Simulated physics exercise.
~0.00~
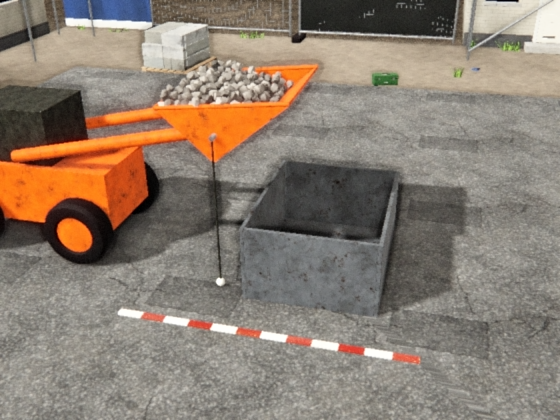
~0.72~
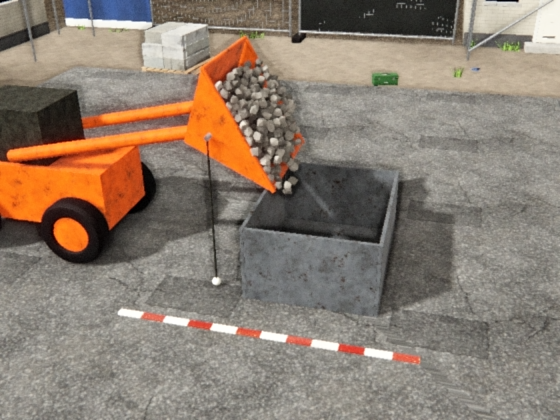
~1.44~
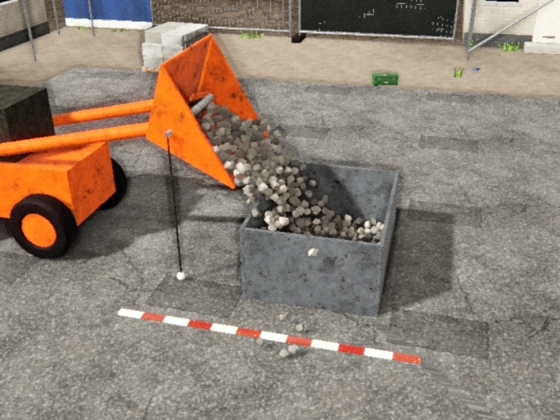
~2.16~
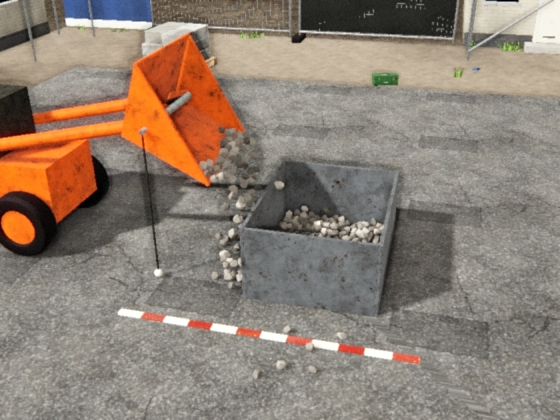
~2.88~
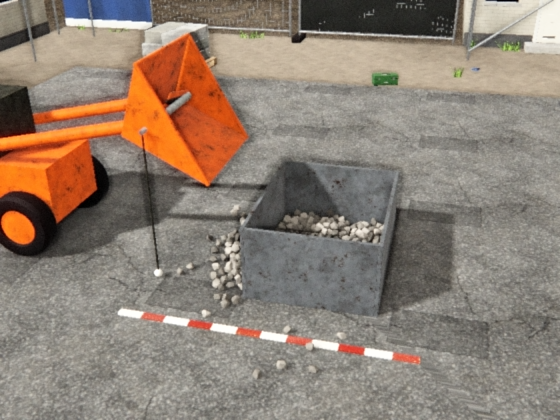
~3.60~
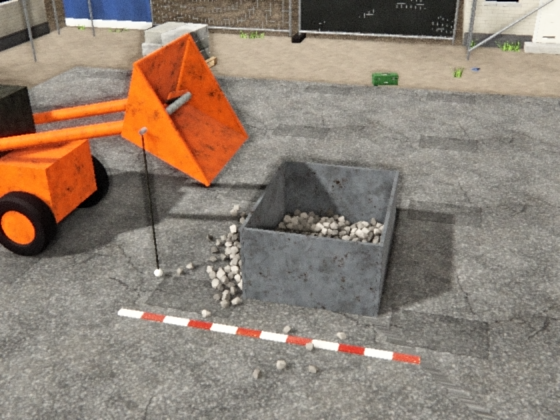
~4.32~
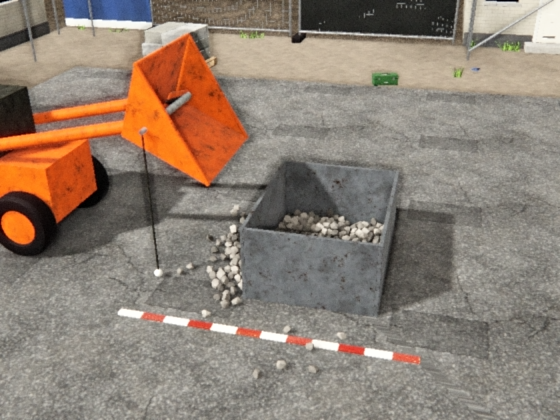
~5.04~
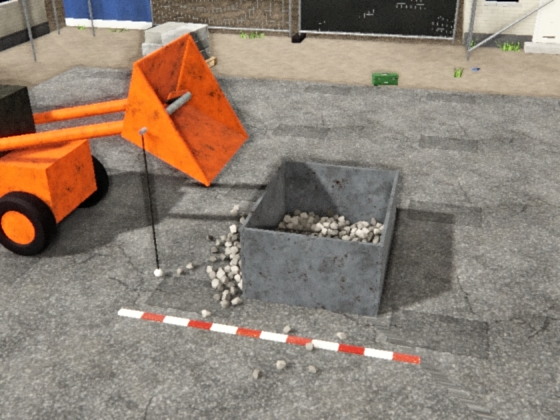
In this clip, an orange loader tips its raised bucket of grey crushed rock toward an open grey bin, then draws back to the left while the stones pour out. Most settle inside the bin, while a smaller pile rests against its left side and a few lie in front.
